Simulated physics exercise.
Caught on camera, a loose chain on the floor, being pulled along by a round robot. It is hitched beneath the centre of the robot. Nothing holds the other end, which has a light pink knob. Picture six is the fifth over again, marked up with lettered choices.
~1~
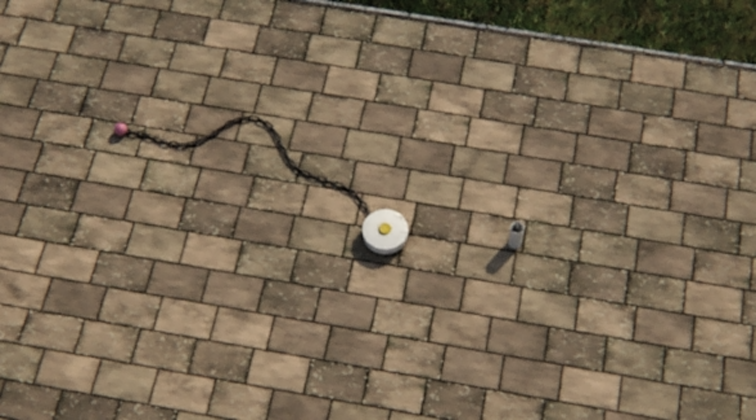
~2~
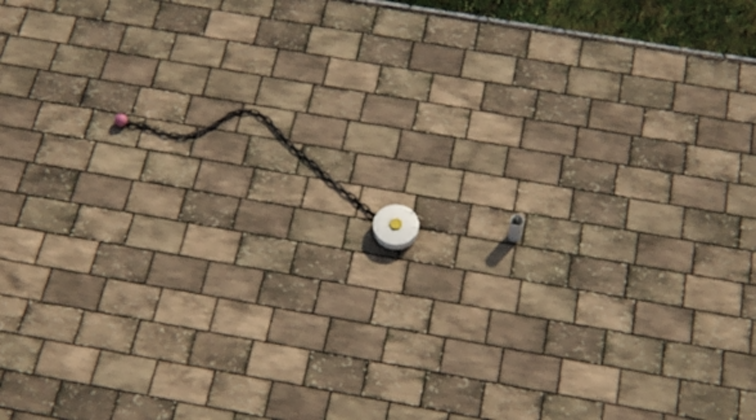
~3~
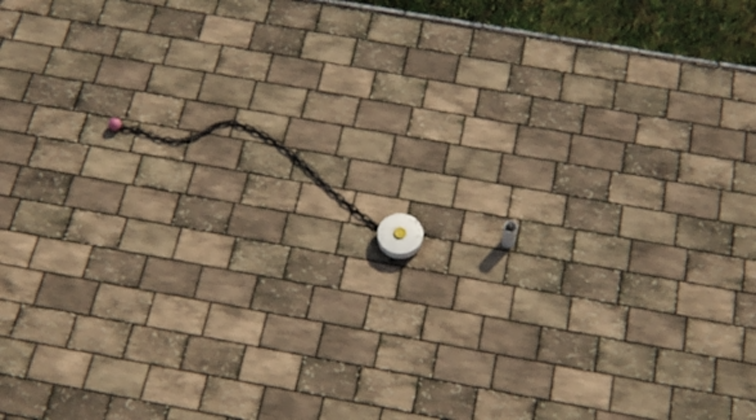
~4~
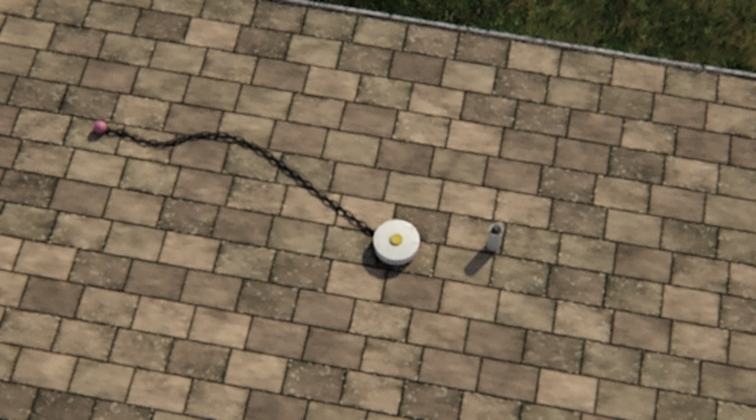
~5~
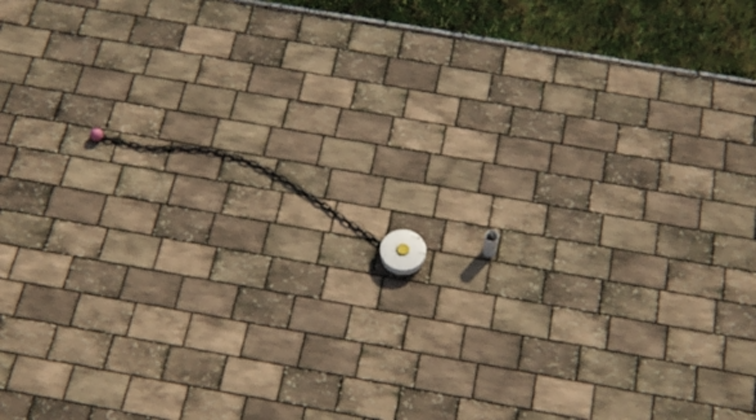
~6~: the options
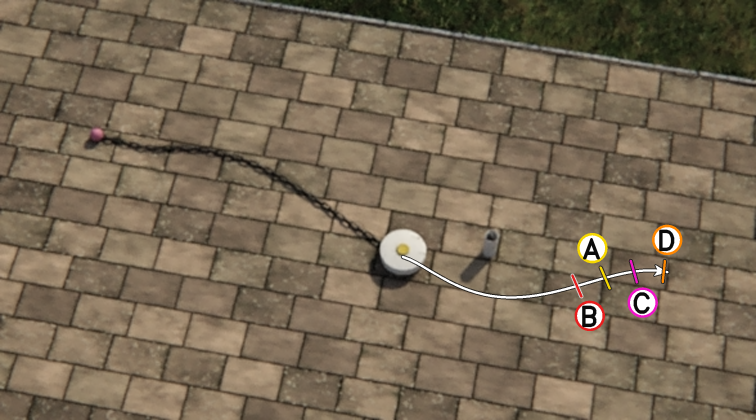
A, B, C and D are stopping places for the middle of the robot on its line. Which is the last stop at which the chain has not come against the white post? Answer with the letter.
Mark A.
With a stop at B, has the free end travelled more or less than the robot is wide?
More.
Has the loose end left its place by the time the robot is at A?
Yes.
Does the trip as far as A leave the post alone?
Yes.
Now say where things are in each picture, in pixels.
White post (516, 235); robot (385, 232); free end (120, 129), in the first frame.
Robot (396, 228); white post (516, 228), in the second frame.
Robot (400, 237); white post (509, 235), in the third frame.
Robot (396, 243); white post (495, 238), in the fourth frame.
Robot (403, 253); free end (96, 135); white post (491, 244), in the fifth frame.
On the copy, A at (605, 278); B at (577, 286); C at (634, 272); D at (664, 271); the route from (403, 257) via (537, 295) to (668, 272).
On A. First, robot (470, 287), middle of the chain (311, 211), free end (159, 146).
Then, robot (545, 290), middle of the chain (372, 239), free end (219, 169).
Finally, robot (606, 274), middle of the chain (425, 249), free end (265, 189); nothing has been touched.
By contrast, B is safe but short; C brings the chain against the post; D brings the chain against the post.
